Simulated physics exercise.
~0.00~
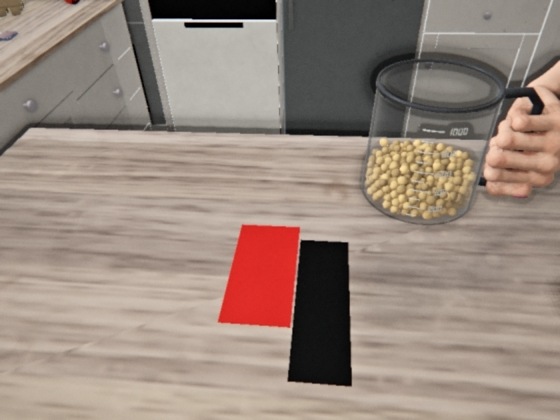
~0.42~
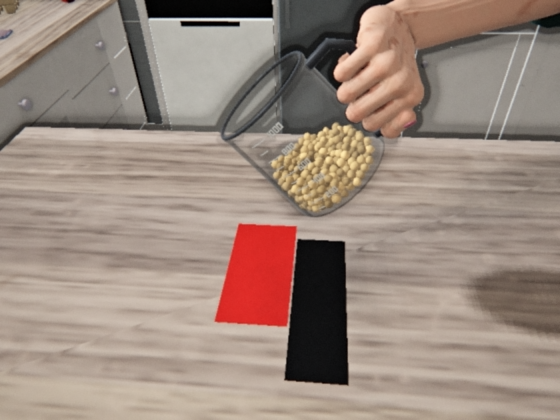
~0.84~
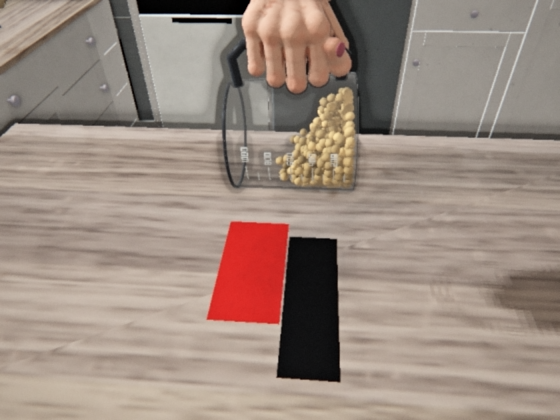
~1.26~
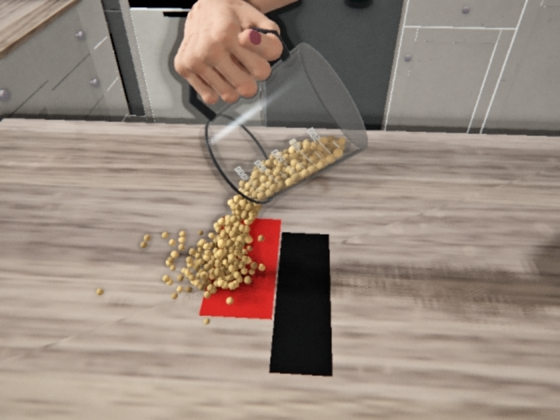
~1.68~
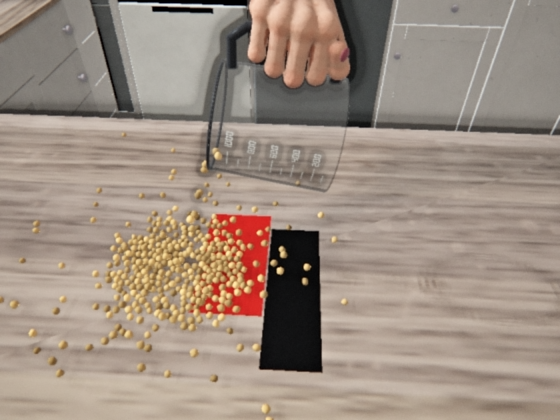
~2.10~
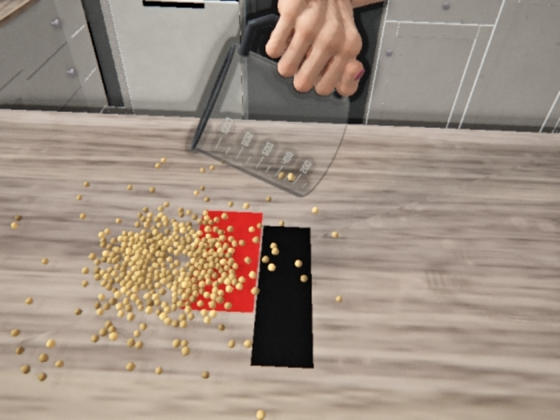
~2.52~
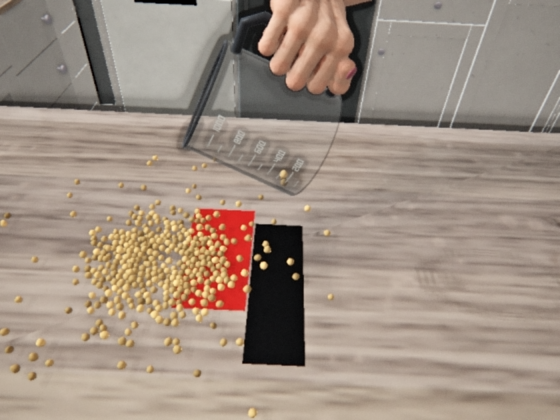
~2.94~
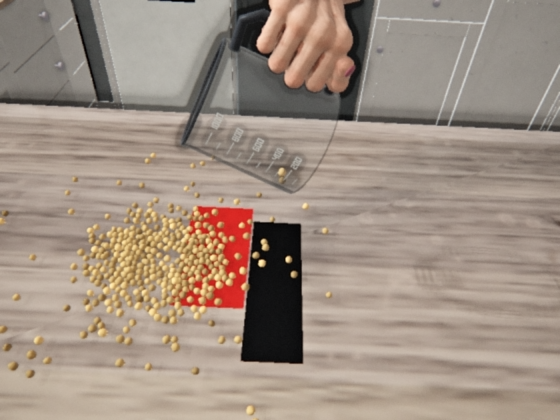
In a kitchen, a hand holds a clear jug partly filled with dried chickpeas over a wood-grain table, where a red mat and a black mat lie side by side. The hand carries the jug left and tips it onto its side, the chickpeas still inside. It tilts further, and they pour onto the red mat and the bare table to its left. The hand then turns the emptied jug partway back and holds it there. Most chickpeas end up scattered on bare table, many cover the red mat, and a few rest on the black one.
